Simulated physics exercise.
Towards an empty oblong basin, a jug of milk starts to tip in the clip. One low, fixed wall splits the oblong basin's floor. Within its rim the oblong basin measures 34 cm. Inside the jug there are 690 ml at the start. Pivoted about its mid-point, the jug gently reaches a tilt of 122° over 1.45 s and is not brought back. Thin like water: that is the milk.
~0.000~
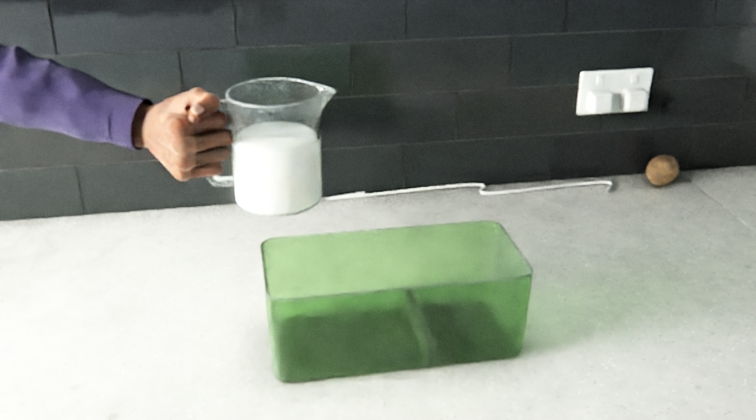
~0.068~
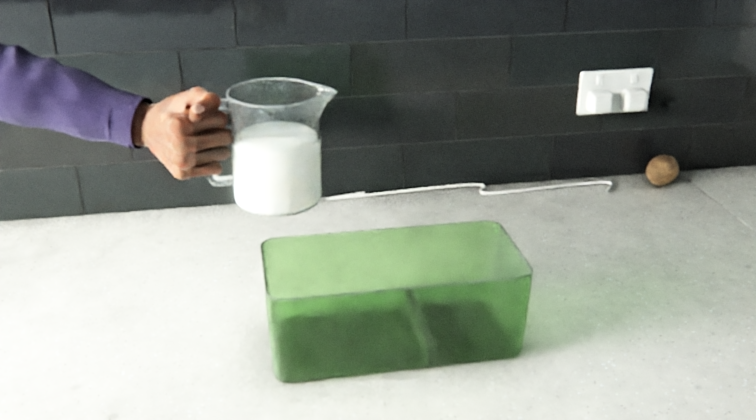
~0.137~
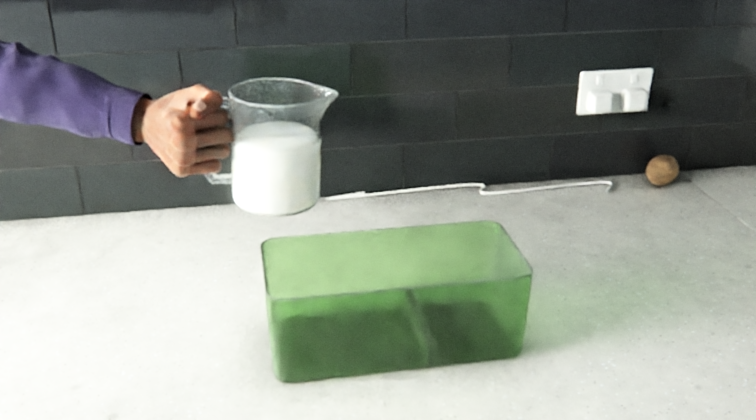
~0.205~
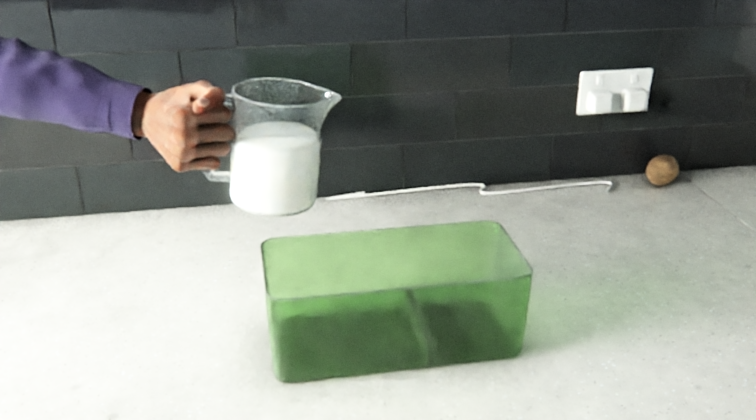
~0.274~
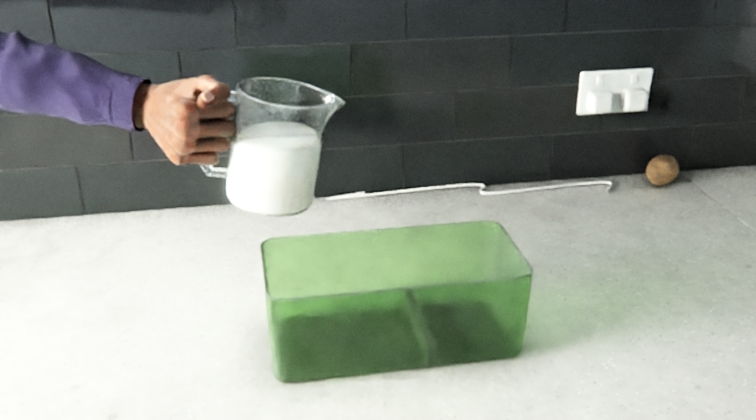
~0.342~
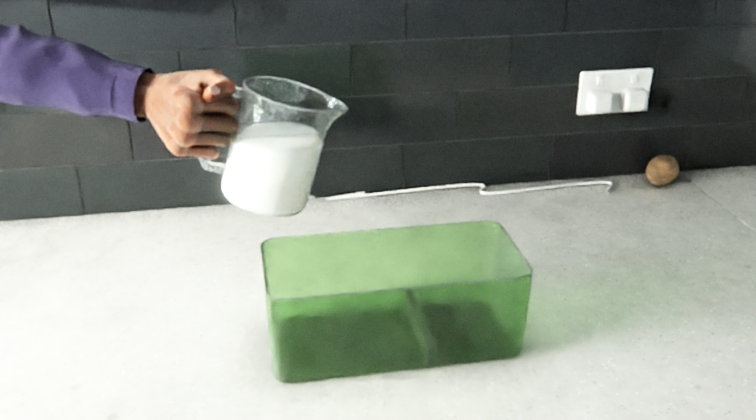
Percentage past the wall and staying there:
10 percent.
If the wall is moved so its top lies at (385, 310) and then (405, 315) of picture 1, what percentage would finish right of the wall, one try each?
First 60, then 30 per cent.
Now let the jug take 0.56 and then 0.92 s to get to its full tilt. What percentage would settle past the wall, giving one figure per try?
The first try gives 15 percent and the second 10 percent.
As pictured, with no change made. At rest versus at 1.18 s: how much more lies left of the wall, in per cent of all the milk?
That works out to roughly 28 per cent of the whole.
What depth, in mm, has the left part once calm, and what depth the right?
About 20 mm left, about 4 mm right.
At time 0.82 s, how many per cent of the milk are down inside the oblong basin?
Some 1 per cent.
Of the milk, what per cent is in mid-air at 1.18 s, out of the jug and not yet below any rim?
Something like 20 per cent of the total.
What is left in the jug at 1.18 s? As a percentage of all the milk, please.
About 20 per cent.
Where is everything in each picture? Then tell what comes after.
Tilt 0°; pouring edge (336, 90); surface from (233, 136) to (317, 131); the oblong basin's rim runs from (264, 269) to (515, 247); the wall's top is at (419, 316), in the first frame.
Tilt 1°; pouring edge (336, 91); surface from (233, 136) to (317, 132), in the second frame.
Tilt 3°; pouring edge (338, 93); surface from (233, 137) to (317, 131), in the third frame.
Tilt 6°; pouring edge (341, 96); surface from (233, 137) to (319, 132), in the fourth frame.
Tilt 10°; pouring edge (345, 101); surface from (234, 137) to (320, 131), in the fifth frame.
Tilt 16°; pouring edge (349, 108); surface from (234, 138) to (320, 131), in the sixth frame.
By 0.82 s the tilt is 74° and 90 per cent is still to pour, 1 is left of the wall and 0 right of it.
By 1.18 s the tilt is 112° and 21 per cent is still to pour, 58 is left of the wall and 1 right of it.
By 1.55 s the tilt is 122° and 0 per cent is still to pour, 87 is left of the wall and 8 right of it.
By 1.95 s the tilt is 122° and 0 per cent is still to pour, 86 is left of the wall and 9 right of it.
At rest 86 per cent lies left of the wall, 10 right of it and 5 outside.
